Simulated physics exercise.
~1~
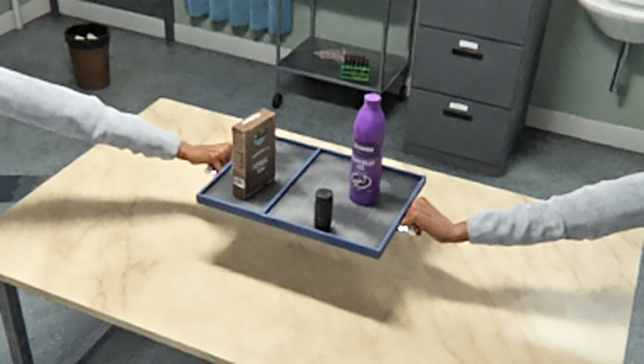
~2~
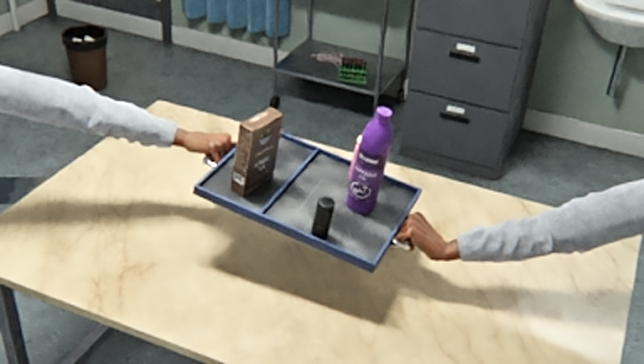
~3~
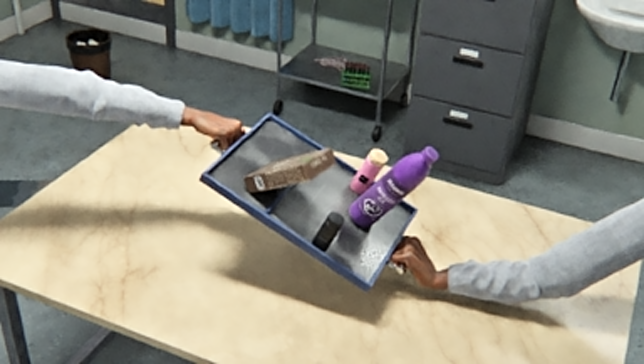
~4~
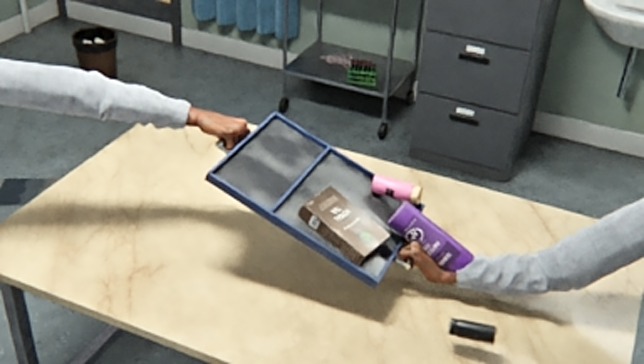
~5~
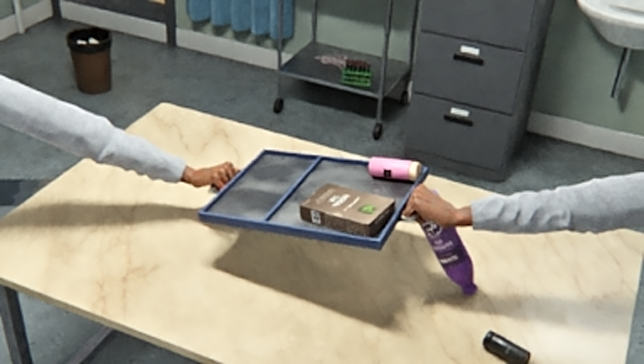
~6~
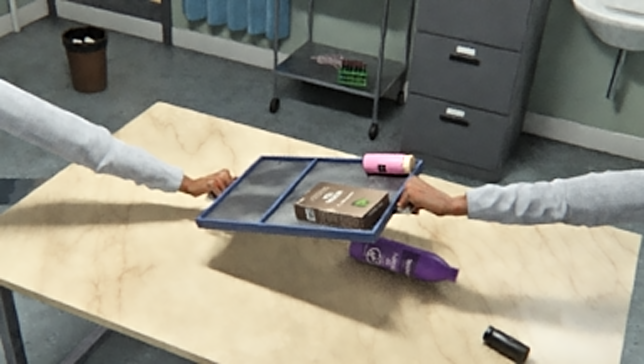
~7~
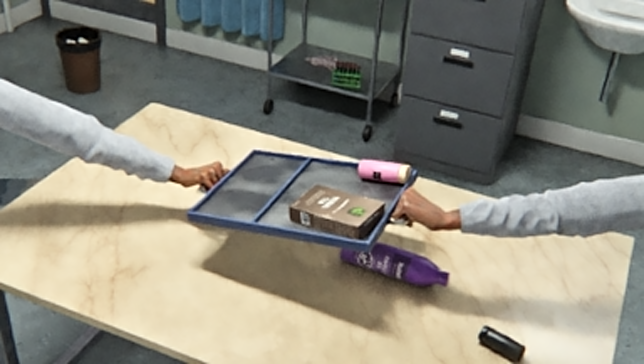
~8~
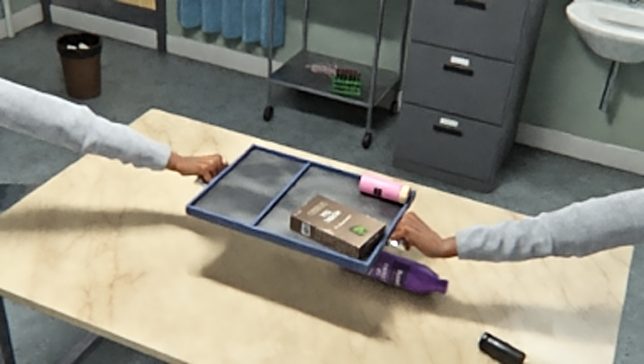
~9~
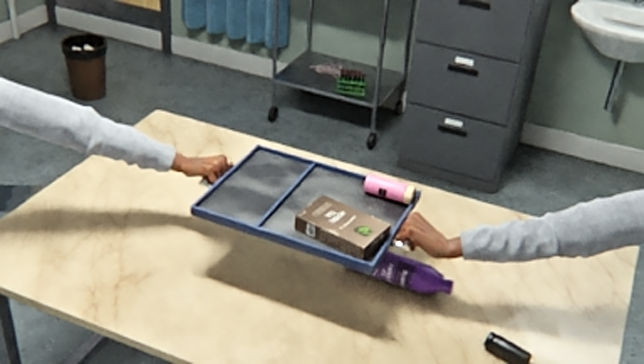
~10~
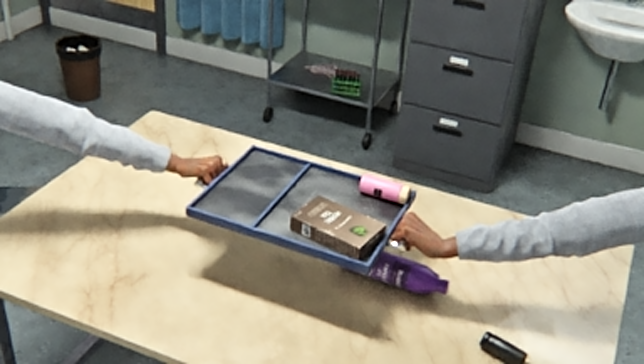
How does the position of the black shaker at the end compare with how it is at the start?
At the start the black shaker stands upright on the tray, but by the end it is lying on its side on the table.
